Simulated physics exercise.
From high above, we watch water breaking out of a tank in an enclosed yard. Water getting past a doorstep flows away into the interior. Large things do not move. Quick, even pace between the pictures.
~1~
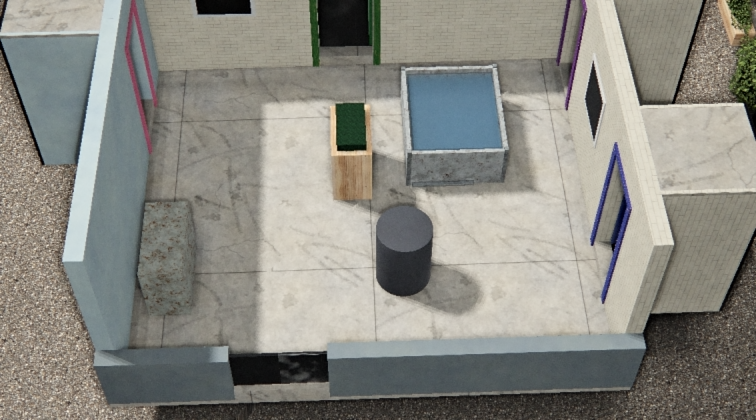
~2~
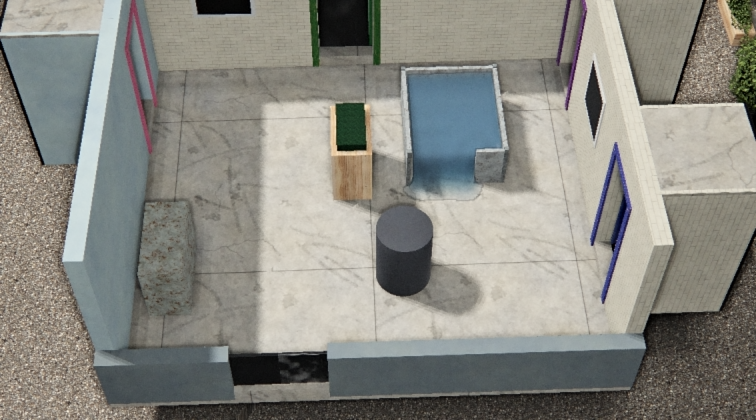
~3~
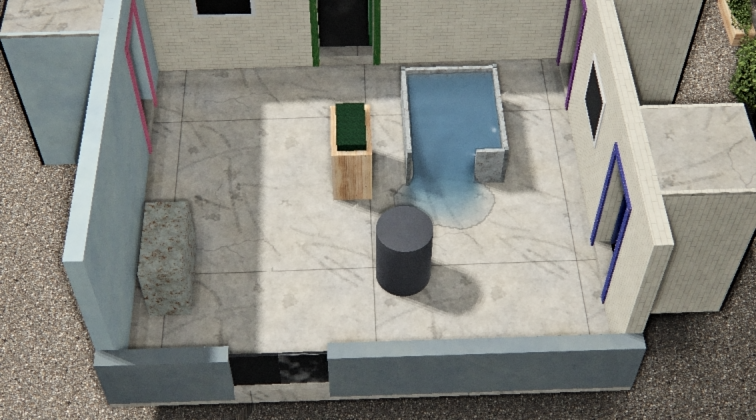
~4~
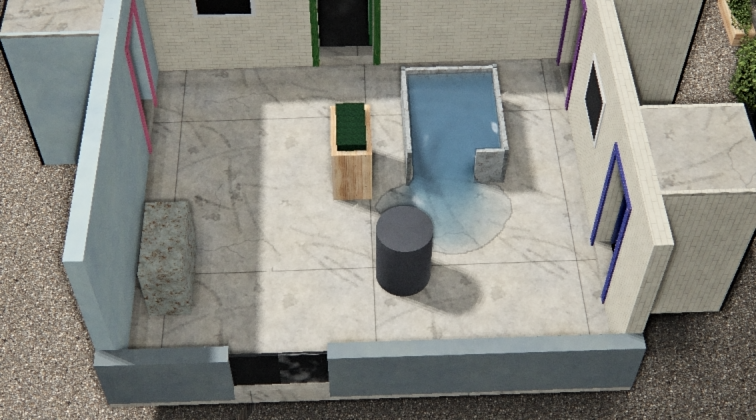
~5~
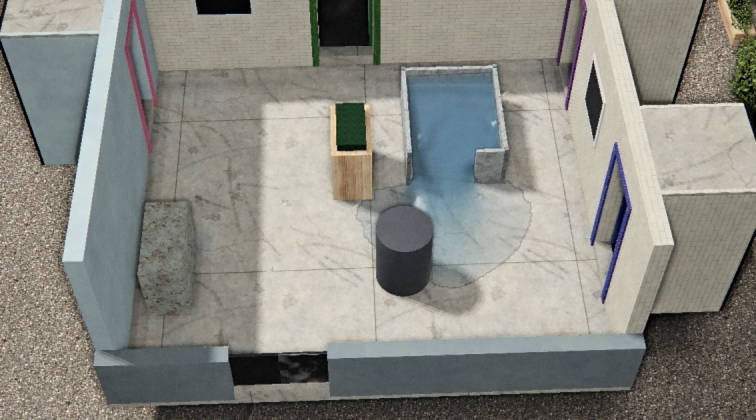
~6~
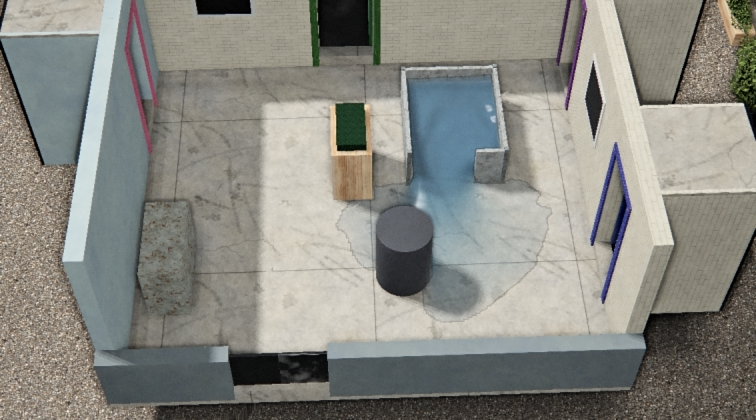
Walled yard seen from above, with water pouring from a gap in a tank's front and spreading around a dark cylinder.
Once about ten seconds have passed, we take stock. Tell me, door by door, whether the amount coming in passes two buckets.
The green door keeps the inflow to two buckets or less; the pink door keeps the inflow to two buckets or less; the blue door keeps the inflow to two buckets or less; the purple door keeps the inflow to two buckets or less.
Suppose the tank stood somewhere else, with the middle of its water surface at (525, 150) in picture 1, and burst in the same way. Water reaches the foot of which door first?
That would be the blue one.
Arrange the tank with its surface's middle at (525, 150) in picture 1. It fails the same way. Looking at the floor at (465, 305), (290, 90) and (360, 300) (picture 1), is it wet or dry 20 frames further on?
One after the other: Flooded, clear, covered.
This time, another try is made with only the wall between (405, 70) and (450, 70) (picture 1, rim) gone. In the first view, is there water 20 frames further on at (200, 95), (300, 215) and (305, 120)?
In turn: Inundated, then untouched, then inundated.
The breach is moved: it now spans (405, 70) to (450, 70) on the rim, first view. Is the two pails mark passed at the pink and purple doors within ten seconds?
Looking at both, the pink one falls short while the purple one exceeds the mark.
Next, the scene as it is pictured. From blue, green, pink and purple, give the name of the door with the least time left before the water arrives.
If you ask me, it's the blue one.
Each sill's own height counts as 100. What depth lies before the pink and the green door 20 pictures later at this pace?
Depth ratios, approx.: 0 and 0 percent.
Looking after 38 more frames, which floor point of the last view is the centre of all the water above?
(377, 251).
A moment on, water covers 25 % of the floor; the green door not reached, the pink door not reached, the blue door not reached, the purple door not reached.
Next, water covers 40 % of the floor; the green door not reached, the pink door not reached, the blue door wet at the sill, nothing in, the purple door not reached.
Then, water covers 50 % of the floor; the green door not reached, the pink door not reached, the blue door wet at the sill, nothing in, the purple door not reached.
Later, water covers 70 % of the floor; the green door not reached, the pink door wet at the sill, nothing in, the blue door wet at the sill, nothing in, the purple door wet at the sill, nothing in.
In the end, water covers 90 % of the floor; the green door wet at the sill, nothing in, the pink door wet at the sill, nothing in, the blue door wet at the sill, nothing in, the purple door wet at the sill, nothing in.
